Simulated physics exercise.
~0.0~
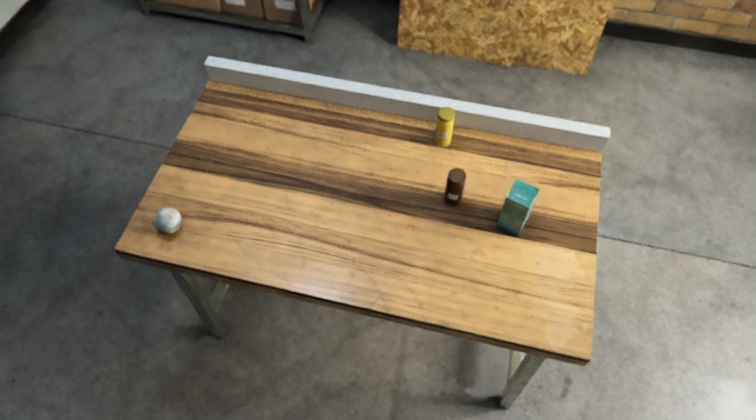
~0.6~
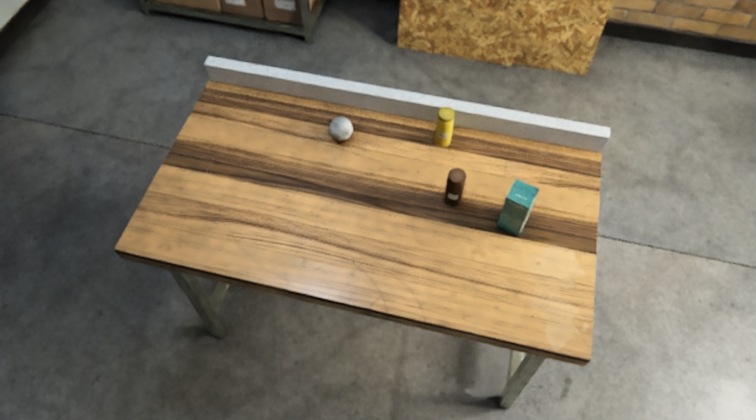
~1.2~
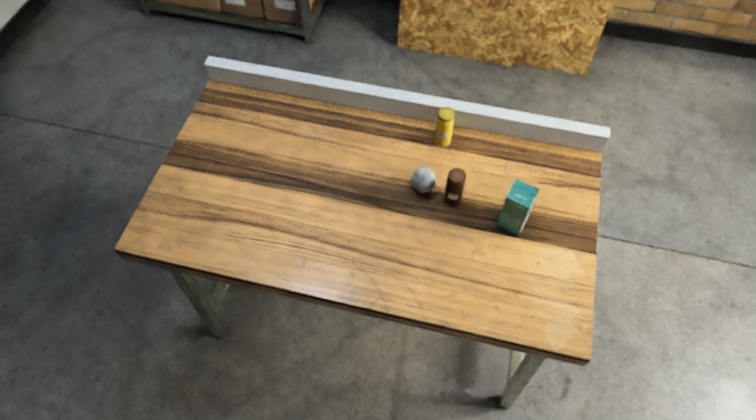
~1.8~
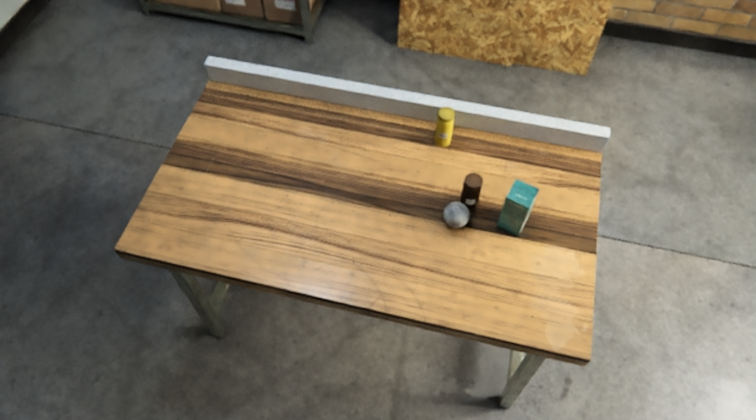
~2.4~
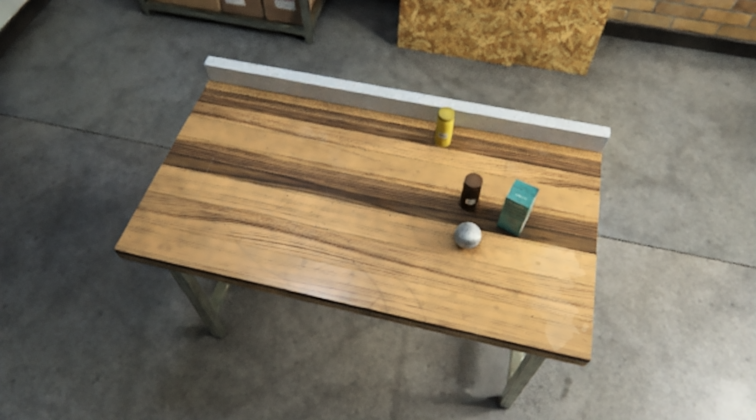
On a wooden table with a low pale batten along its far edge, in a room with a concrete floor, a grey-white ball sits near the left end, while a yellow shaker, a brown shaker and a turquoise carton stand toward the right. The ball travels right and away, up close to the batten. It then heads back toward the viewer, still moving right, and comes up beside the brown shaker. The brown shaker shifts slightly to the right but stays upright as the ball passes in front. The ball ends just in front of the shaker and carton, with all three objects standing.
